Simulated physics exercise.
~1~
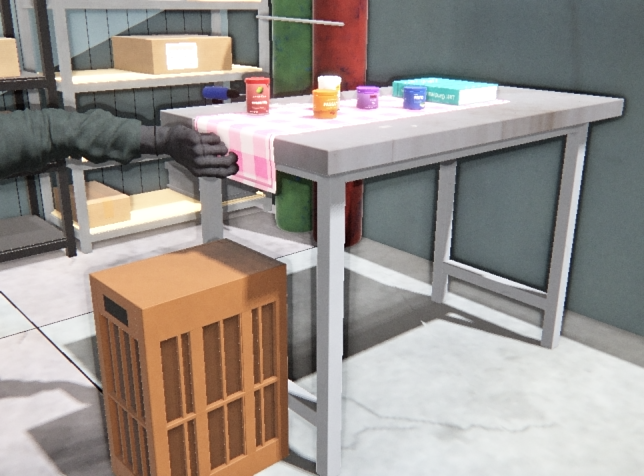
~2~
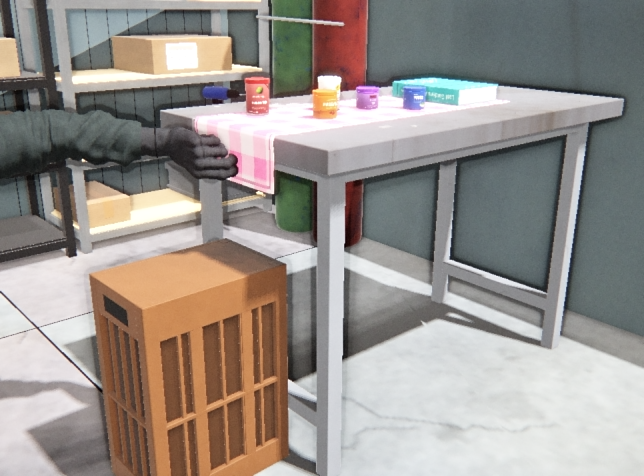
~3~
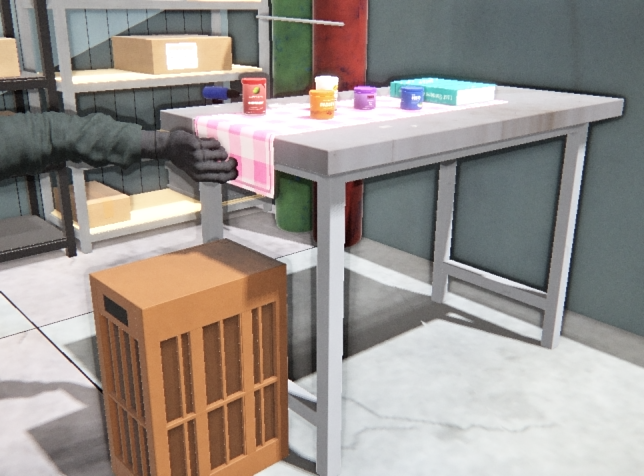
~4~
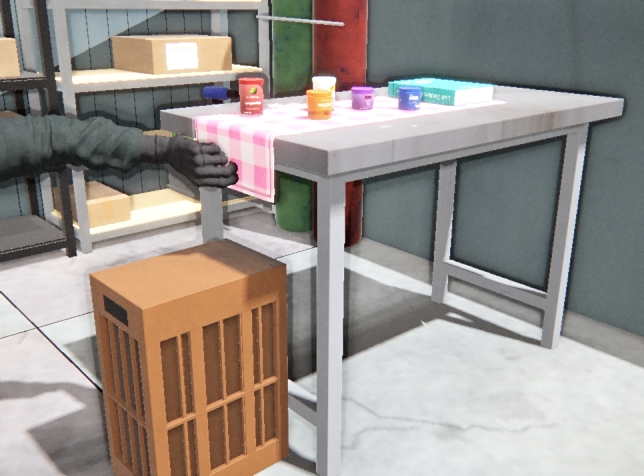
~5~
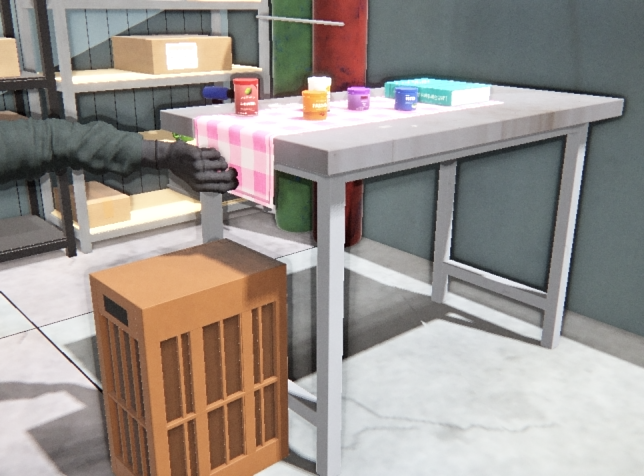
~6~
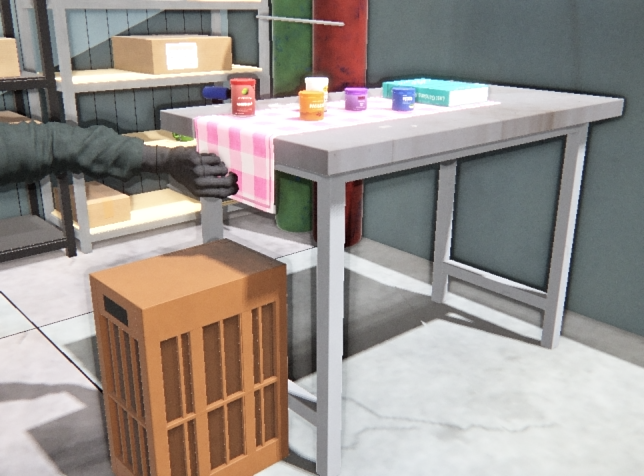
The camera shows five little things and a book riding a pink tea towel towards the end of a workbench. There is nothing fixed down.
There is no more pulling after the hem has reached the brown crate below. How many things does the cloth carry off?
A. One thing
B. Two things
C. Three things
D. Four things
A.
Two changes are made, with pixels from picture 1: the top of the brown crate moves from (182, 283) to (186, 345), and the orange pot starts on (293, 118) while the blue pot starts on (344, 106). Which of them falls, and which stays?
The orange pot? Lost. The blue pot? Safe.
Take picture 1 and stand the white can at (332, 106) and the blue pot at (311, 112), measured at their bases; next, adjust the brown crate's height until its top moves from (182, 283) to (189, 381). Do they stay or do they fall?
Observed: White can departs; blue pot departs.
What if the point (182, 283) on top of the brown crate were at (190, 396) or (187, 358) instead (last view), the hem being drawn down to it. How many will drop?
Then 4, then 3.
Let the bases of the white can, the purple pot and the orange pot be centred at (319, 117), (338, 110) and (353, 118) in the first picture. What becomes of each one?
The white can stays on; the purple pot does not fall; the orange pot keeps its place on top.
Soon after, hem near (234, 228); all still up.
After that, hem on the crate; red can gone.
In the end, hem on the crate; red can gone. The answer is one.
